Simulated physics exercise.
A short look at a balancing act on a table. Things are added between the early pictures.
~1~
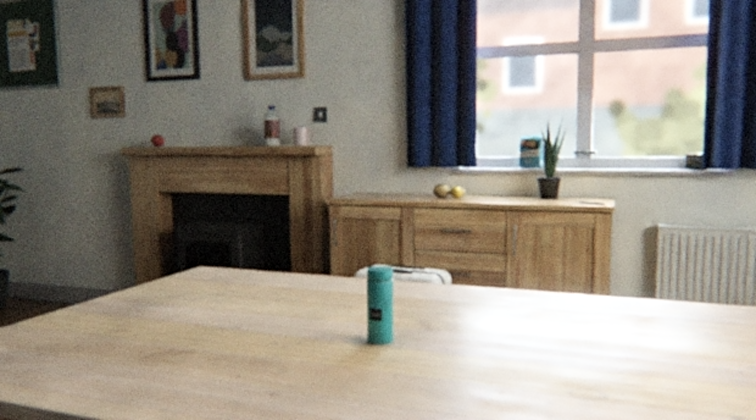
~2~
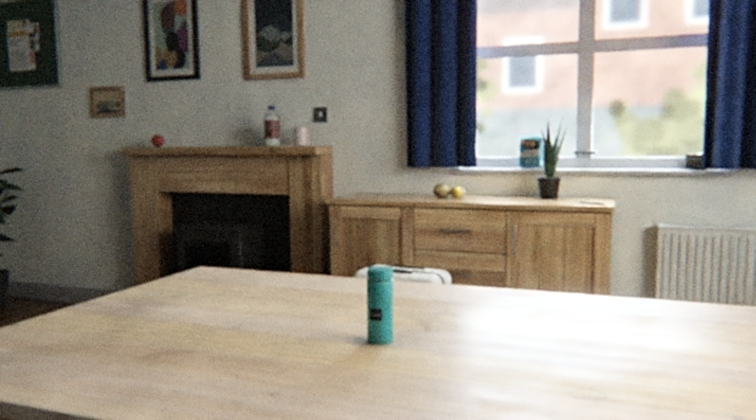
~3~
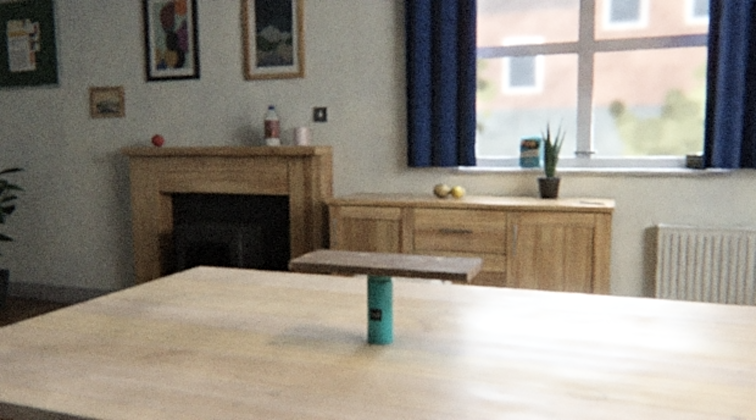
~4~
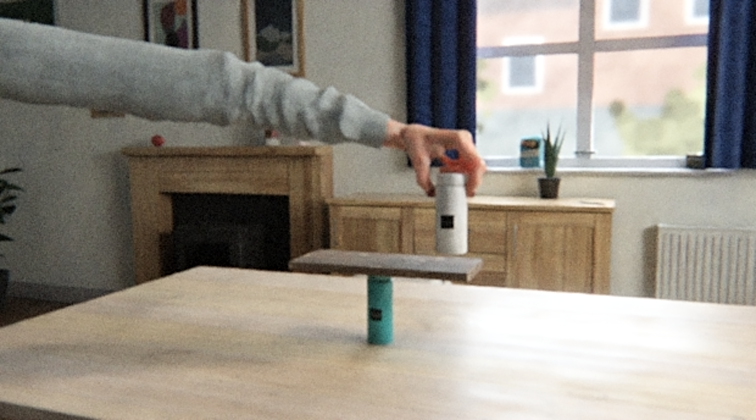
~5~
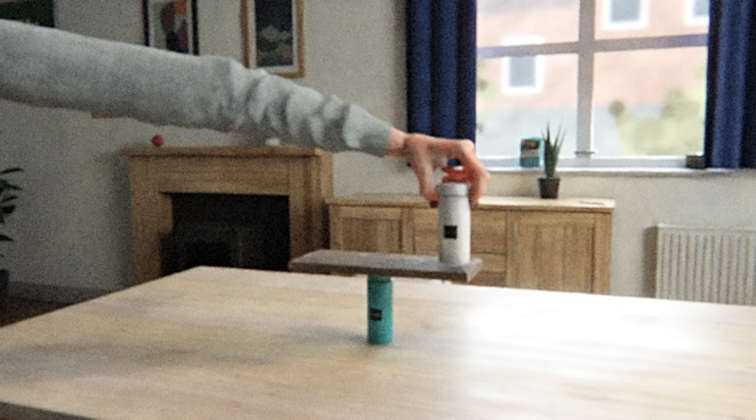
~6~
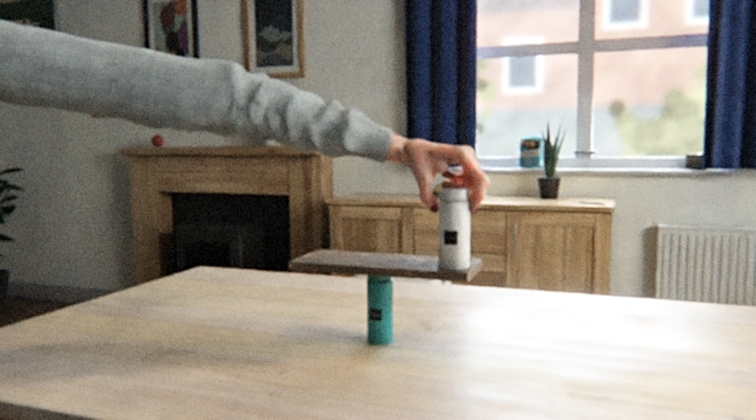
A wooden board appeared on top of the turquoise shaker on the table, then a hand reached in from the left and lowered a white shaker onto the board's right end, keeping hold of it.
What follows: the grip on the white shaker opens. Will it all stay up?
The stack loses its balance.
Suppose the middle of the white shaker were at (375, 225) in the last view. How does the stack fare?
Then it stays up.
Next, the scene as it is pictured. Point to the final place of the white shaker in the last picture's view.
Around (528, 359).
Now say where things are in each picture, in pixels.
In the first frame, the last thing is not in view yet; turquoise shaker (380, 305).
In the second frame, the last thing is not in view yet; turquoise shaker (380, 305).
In the third frame, the last thing is not in view yet; turquoise shaker (380, 305).
In the fourth frame, still above its spot; white shaker (451, 213); turquoise shaker (380, 305).
In the fifth frame, still above its spot; white shaker (454, 223); turquoise shaker (380, 305).
In the sixth frame, set down, still held; white shaker (454, 229); turquoise shaker (380, 305).
Then, 0.40 s on from there, white shaker now fallen; brown board turned 50° from how it was put.
Then, 0.60 s on from there, brown board now fallen; turquoise shaker turned 39° from how it was put.
In the end, fallen, turquoise shaker, white shaker and brown board. At the end, from the last picture's camera, white shaker near (528, 359). The stack comes apart.
